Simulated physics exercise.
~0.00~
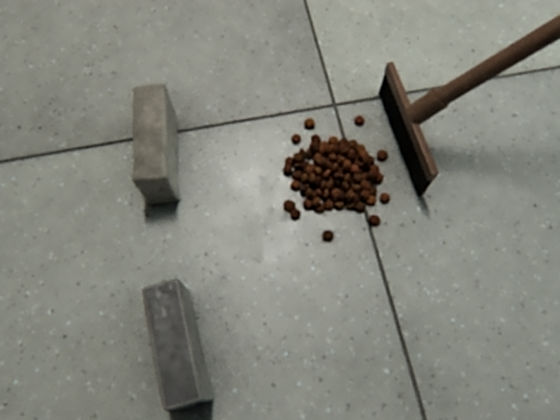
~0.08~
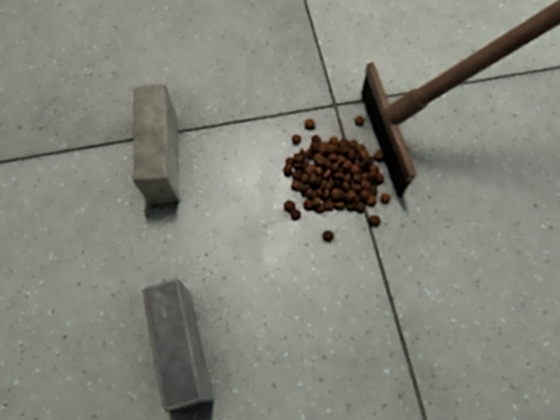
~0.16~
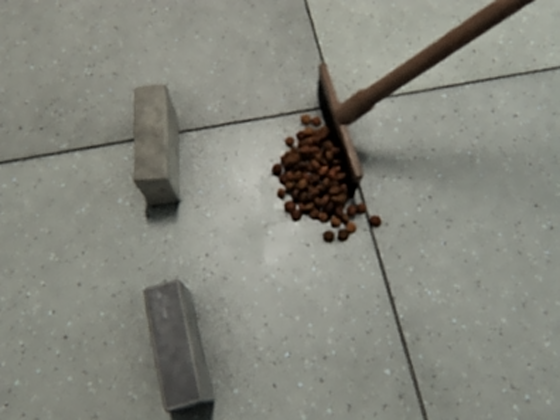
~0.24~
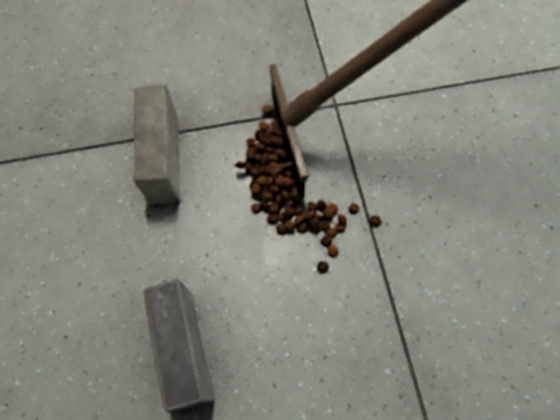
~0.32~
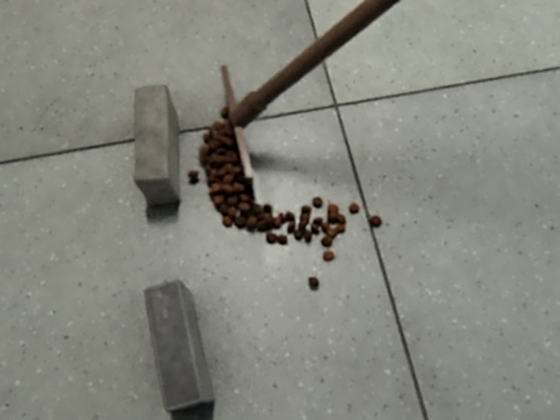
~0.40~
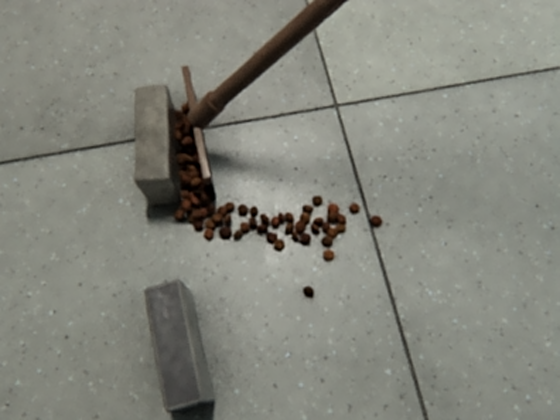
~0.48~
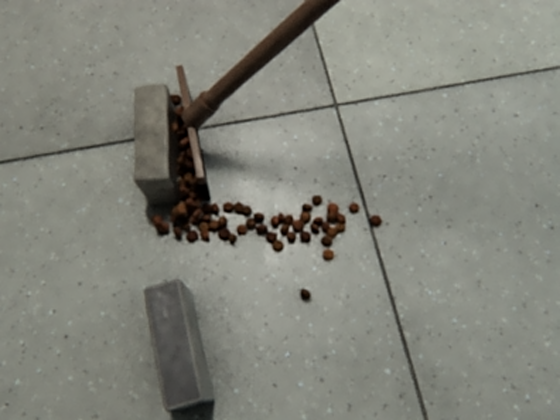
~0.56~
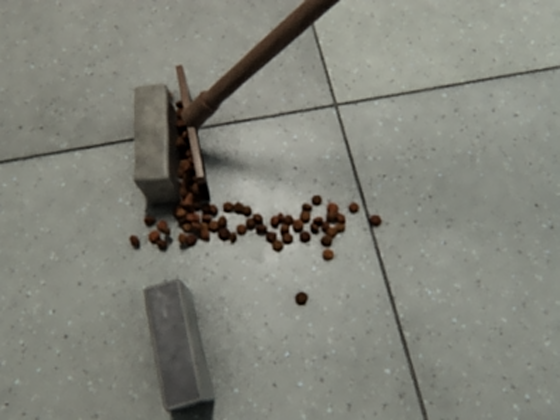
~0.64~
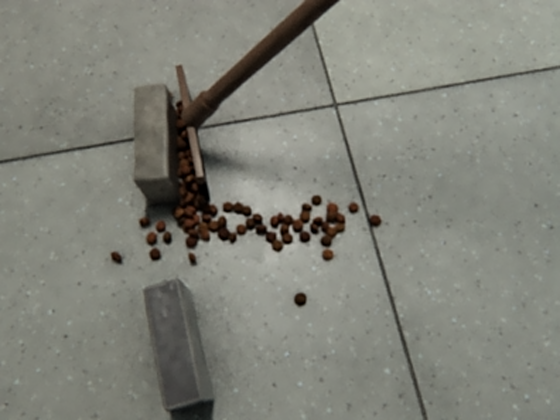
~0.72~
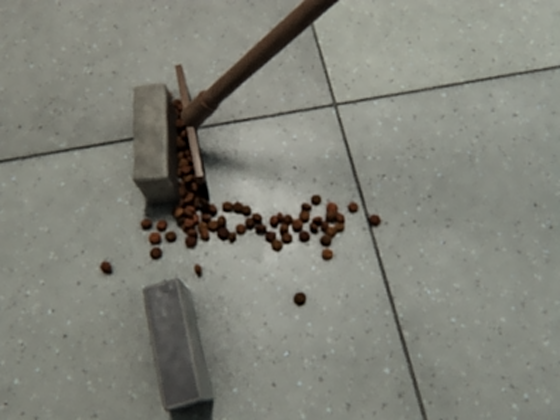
A brown squeegee pushed a pile of brown kibble left across grey tiles until it stopped near the upper of two grey blocks, leaving a trail of bits behind, with most held up before the blocks and only a few scattered around the gap.
